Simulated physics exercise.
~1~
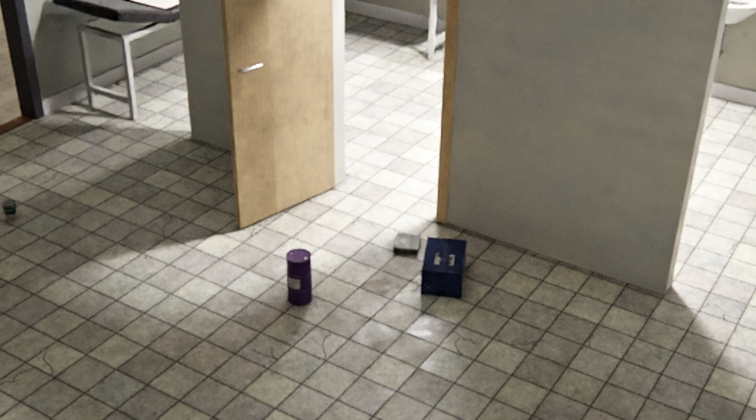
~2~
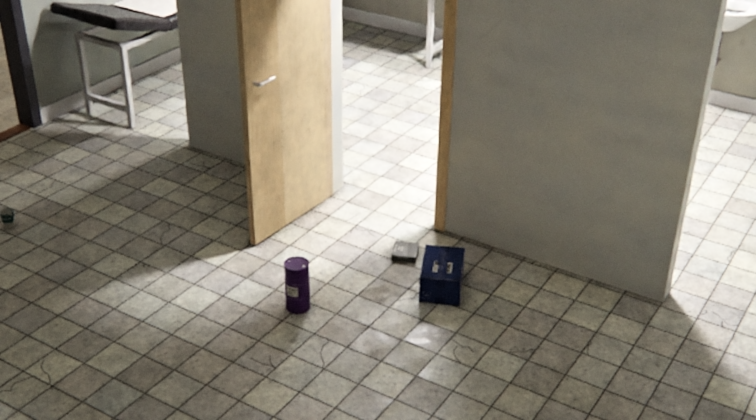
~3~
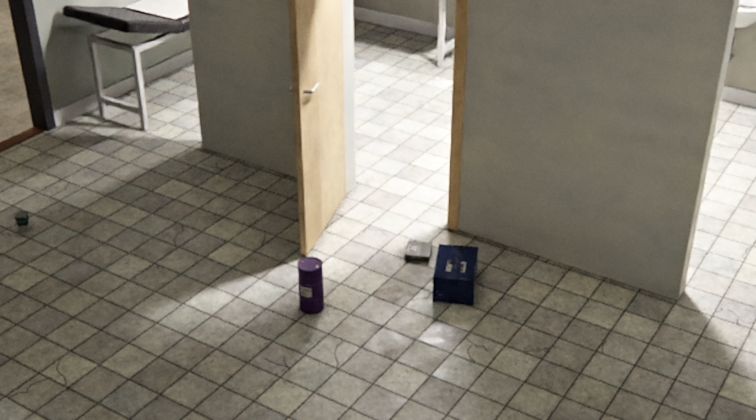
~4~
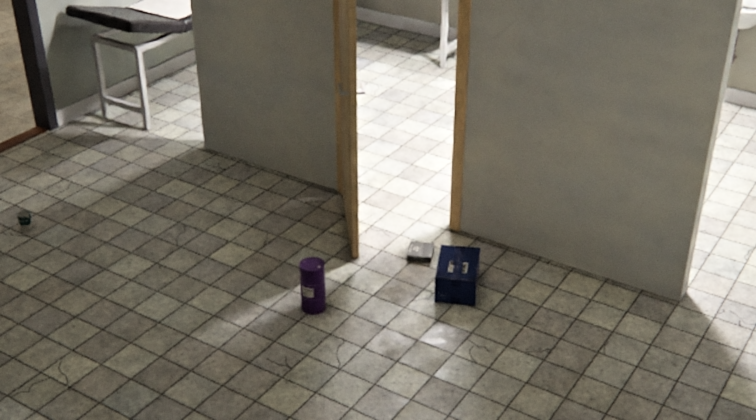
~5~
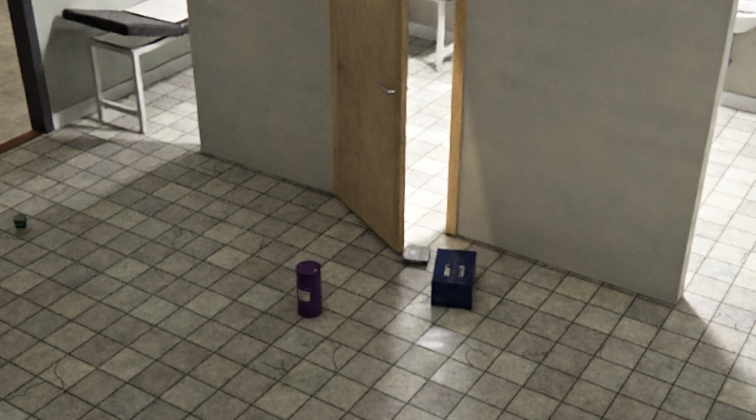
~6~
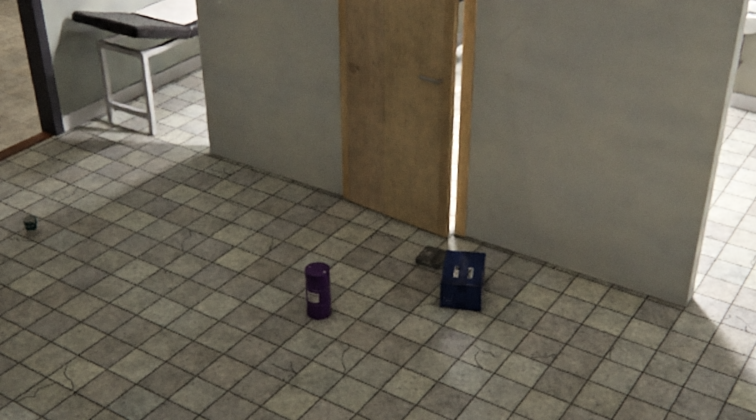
The wooden door swings toward its frame past a grey packet until it looks nearly shut.
